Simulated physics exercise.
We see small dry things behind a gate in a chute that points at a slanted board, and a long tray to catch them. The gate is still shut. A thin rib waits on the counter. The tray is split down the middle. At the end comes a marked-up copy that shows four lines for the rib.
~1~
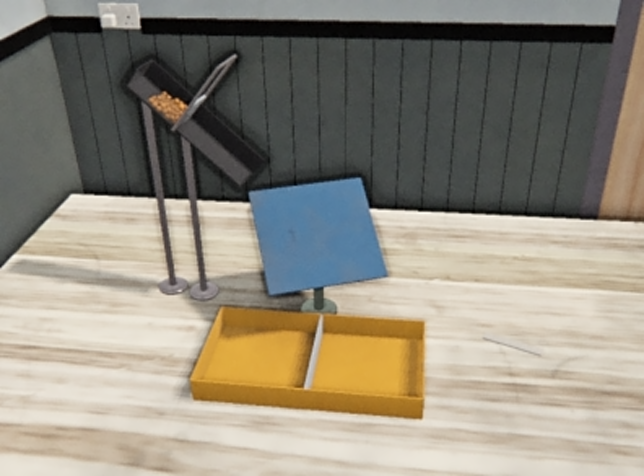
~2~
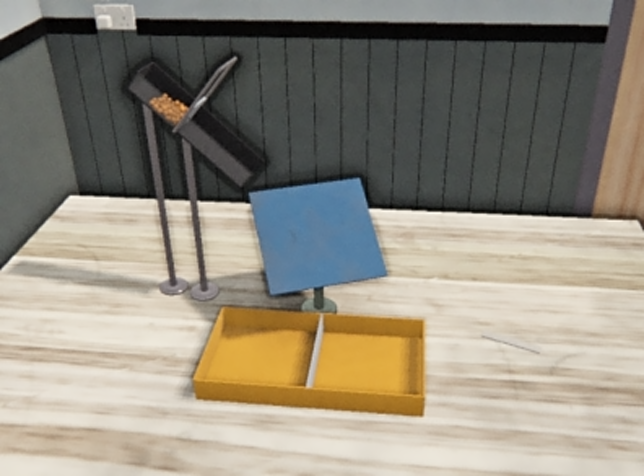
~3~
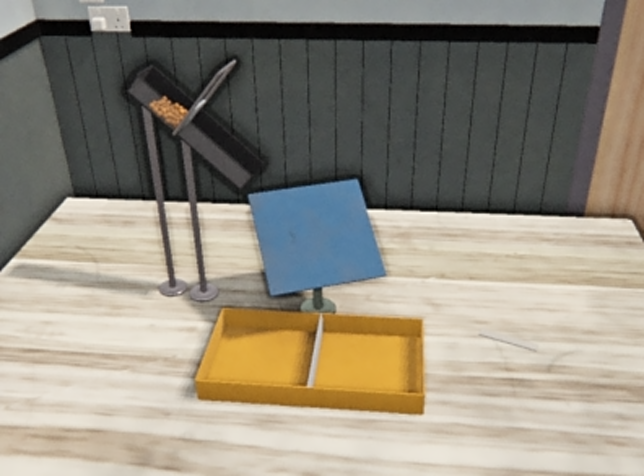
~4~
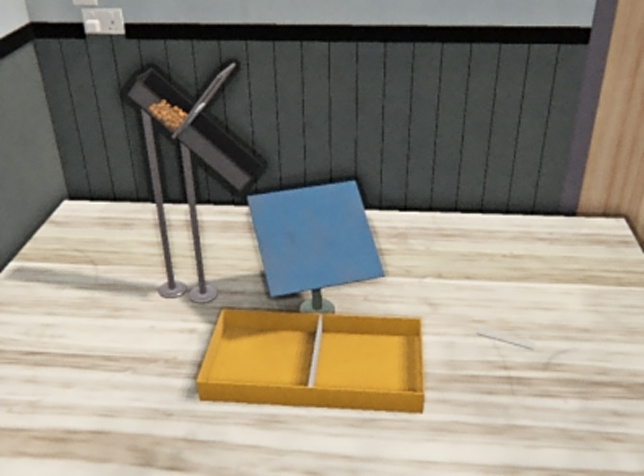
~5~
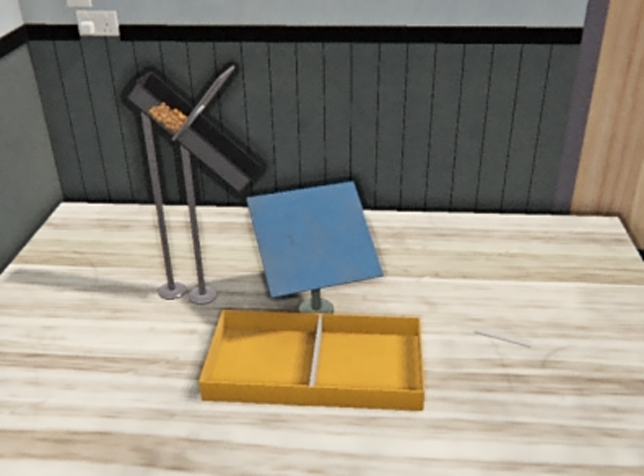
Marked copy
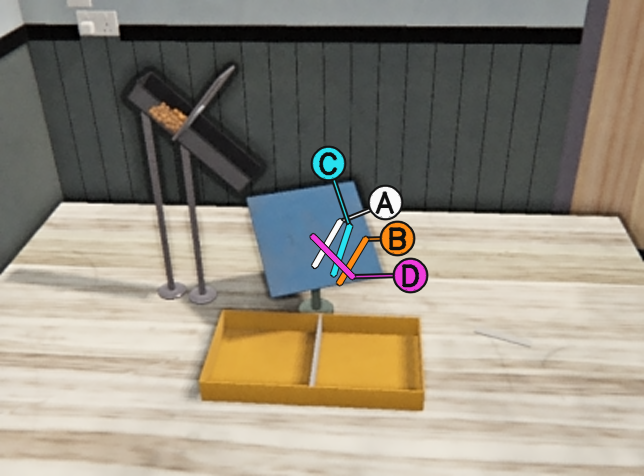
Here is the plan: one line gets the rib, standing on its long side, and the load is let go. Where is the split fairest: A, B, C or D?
Line A does it best.
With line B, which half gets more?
Right.
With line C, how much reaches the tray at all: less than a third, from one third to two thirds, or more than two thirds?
More than two thirds.
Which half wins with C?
More lands on the right.
On the marked copy, line A from (339, 221) to (314, 265); line B from (365, 239) to (339, 282); line C from (349, 226) to (333, 273); line D from (313, 236) to (352, 276).
For line A, of what is caught, about half in the left half, about half in the right.
For line B, of what is caught, a small part in the left half, nearly all in the right.
For line C, of what is caught, a small part in the left half, nearly all in the right.
For line D, of what is caught, a stray few in the left half, nearly all in the right.
